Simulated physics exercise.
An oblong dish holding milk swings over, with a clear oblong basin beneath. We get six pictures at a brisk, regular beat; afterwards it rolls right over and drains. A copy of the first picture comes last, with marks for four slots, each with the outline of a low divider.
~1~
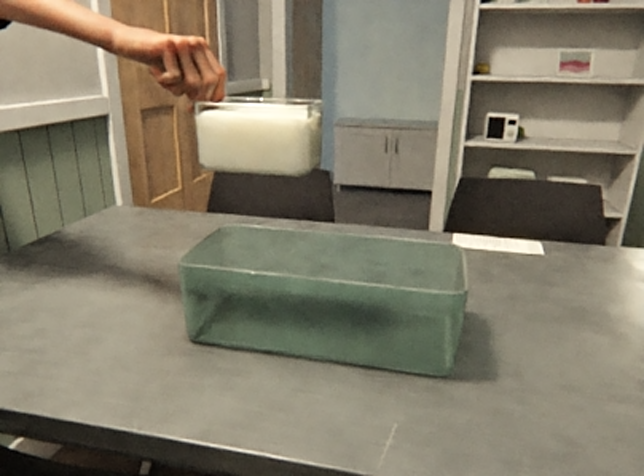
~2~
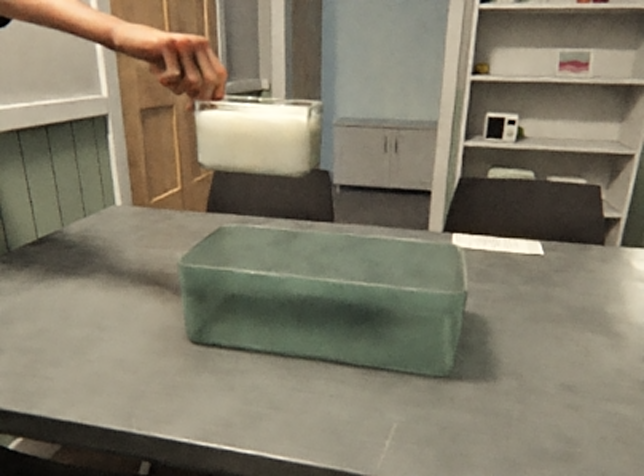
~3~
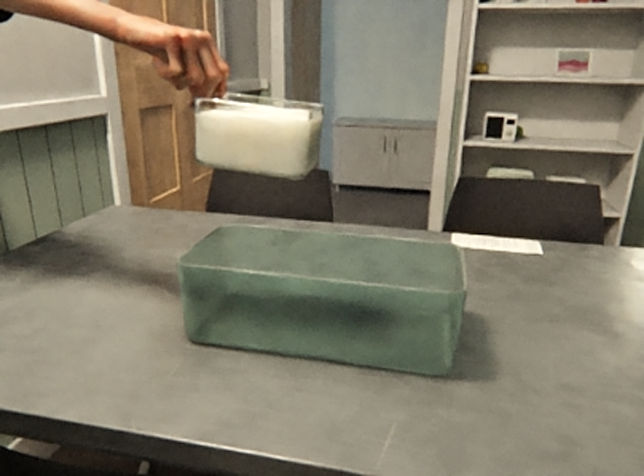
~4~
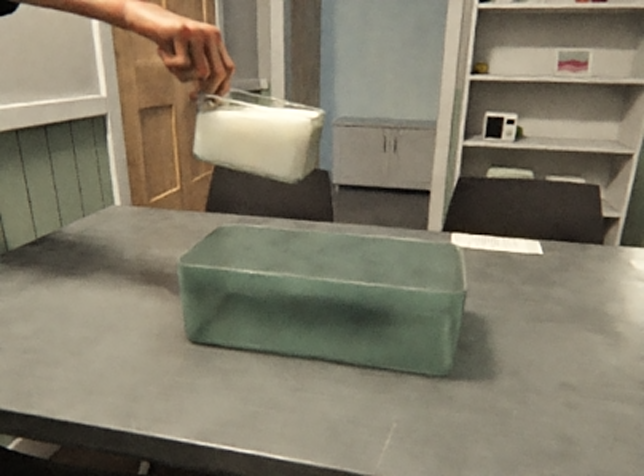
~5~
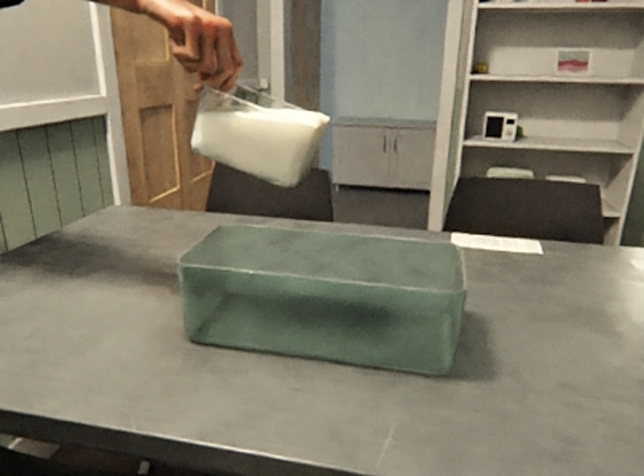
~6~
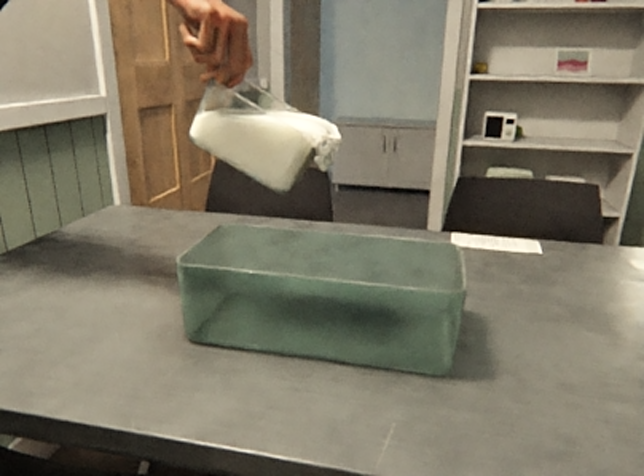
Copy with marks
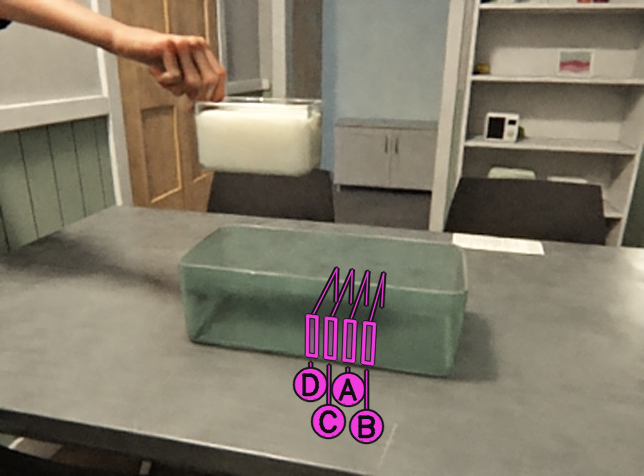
To begin with, a hand at the upper left holds a clear oblong dish of milk level above a larger, clear greenish basin on a grey table. The hand gradually tilts the dish down to the right, and milk slips just over its lower right lip while the basin stays still.
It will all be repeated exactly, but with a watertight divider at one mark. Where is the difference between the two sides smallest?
It is B.
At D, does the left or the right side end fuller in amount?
More ends on the right.
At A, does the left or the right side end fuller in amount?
More ends on the right.
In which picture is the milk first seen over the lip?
Picture 5.
In magenta, A at (347, 367); B at (366, 370); C at (329, 365); D at (310, 362).
With A, about 32 % ends left of the wall and 67 % right of it.
With B, about 51 % ends left of the wall and 48 % right of it.
With C, about 24 % ends left of the wall and 75 % right of it.
With D, about 10 % ends left of the wall and 89 % right of it.
